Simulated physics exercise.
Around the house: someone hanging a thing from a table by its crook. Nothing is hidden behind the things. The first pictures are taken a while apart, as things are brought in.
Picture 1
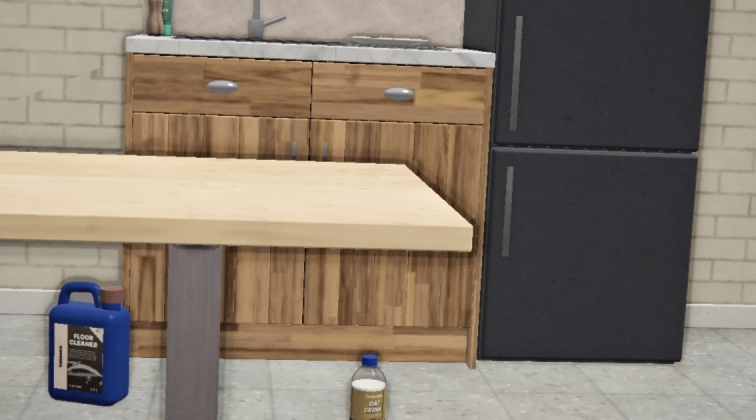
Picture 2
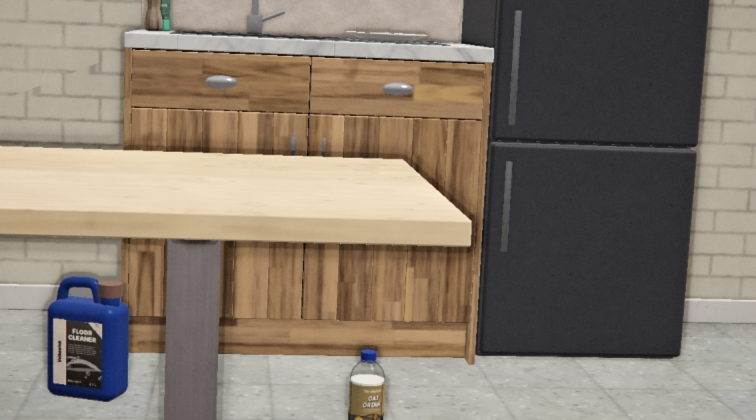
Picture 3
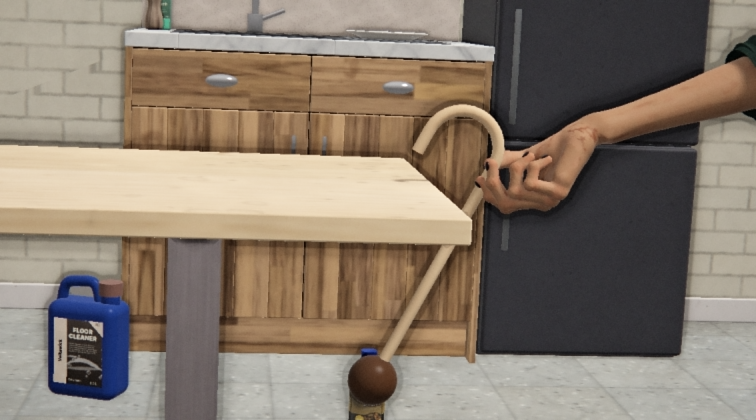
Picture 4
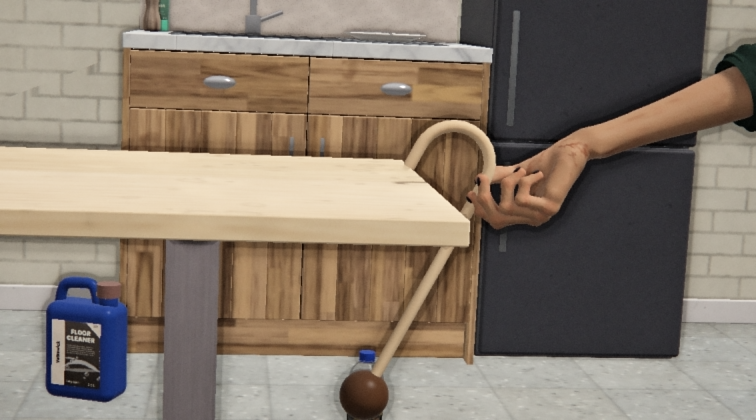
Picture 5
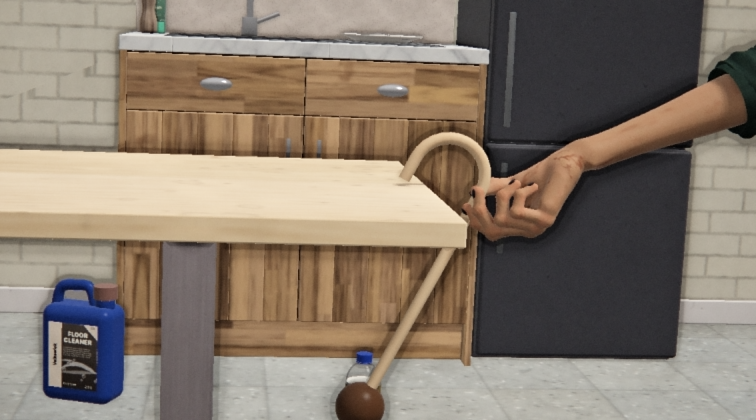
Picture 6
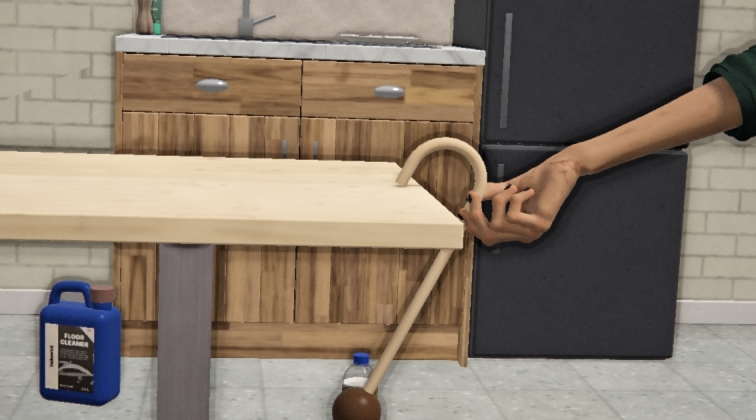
A brown ladle with a hooked handle, held by a hand reaching in from the right, appeared at the table's right corner and was lowered slightly until its crook sat over the edge.
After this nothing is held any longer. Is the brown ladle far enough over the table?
In the end the brown ladle remains in place.
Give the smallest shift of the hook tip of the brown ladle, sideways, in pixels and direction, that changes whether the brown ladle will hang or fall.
About 24 pixels right.
Then, 0.32 s later than the last frame, brown ladle at rest near (398, 285).
When it is over, the brown ladle stays hooked on the edge, near (397, 285).
